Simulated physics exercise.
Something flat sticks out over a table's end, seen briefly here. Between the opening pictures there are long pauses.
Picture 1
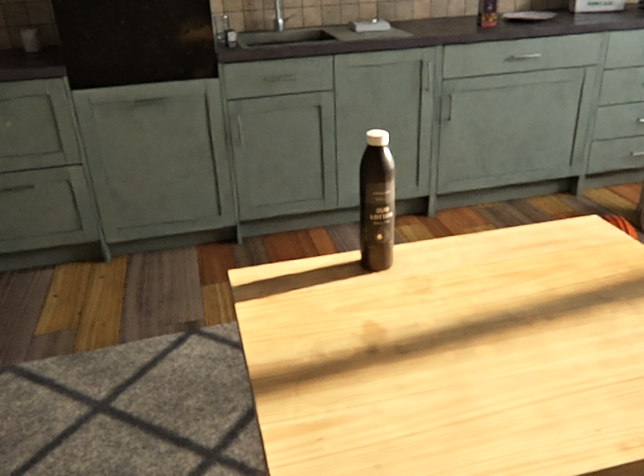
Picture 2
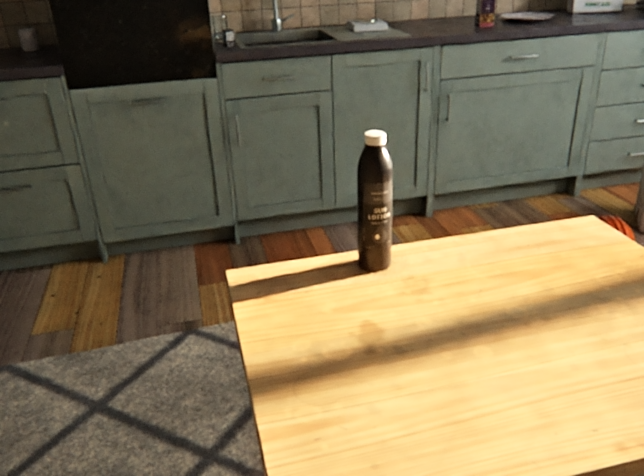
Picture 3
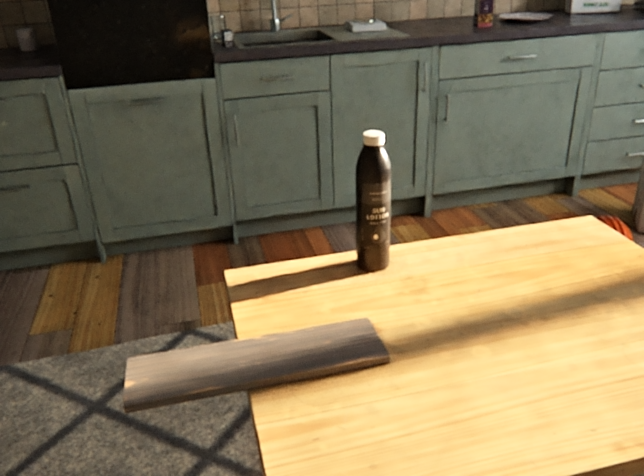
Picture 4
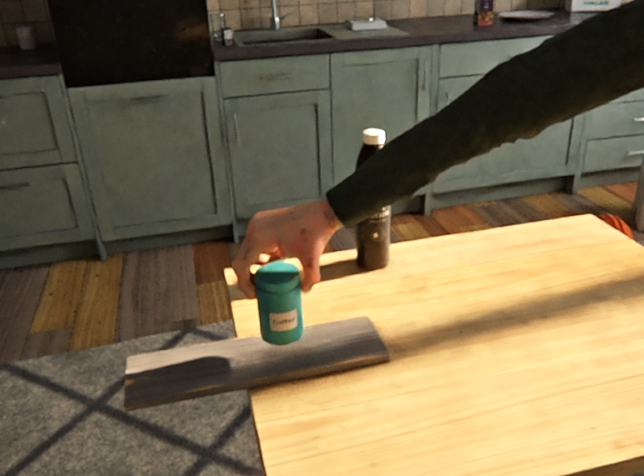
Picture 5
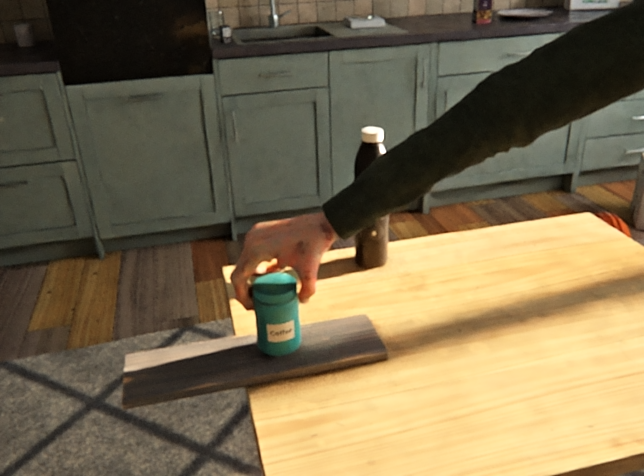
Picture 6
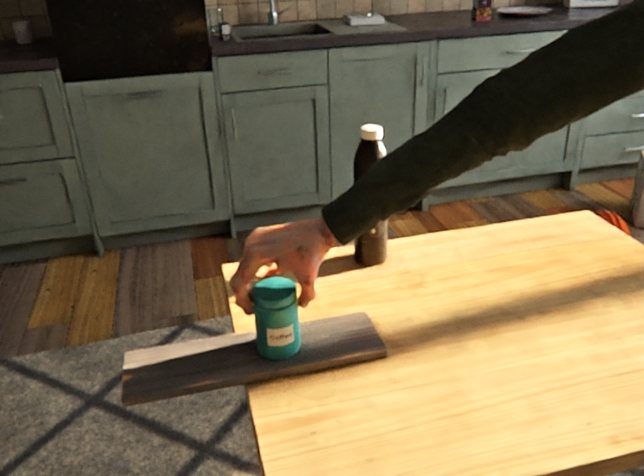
At first, a dark bottle with a pale cap stands alone on a light wooden table in a kitchen. Then a grey board lies across the table's left edge, partly sticking out over the rug. A hand reaches in from the right and lowers a turquoise jar onto the board, still holding it.
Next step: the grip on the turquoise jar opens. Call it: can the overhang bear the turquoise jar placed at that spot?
It can.
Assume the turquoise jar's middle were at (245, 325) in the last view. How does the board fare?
In that case it does not fall.
Then, 0.80 s later than the last frame, all is still.
Then, 1.70 s later than the last frame, turquoise jar resting near (277, 318).
When it is over, all 3 as before. End places, in pixels of the last picture, turquoise jar near (277, 318). The board stays on the table.
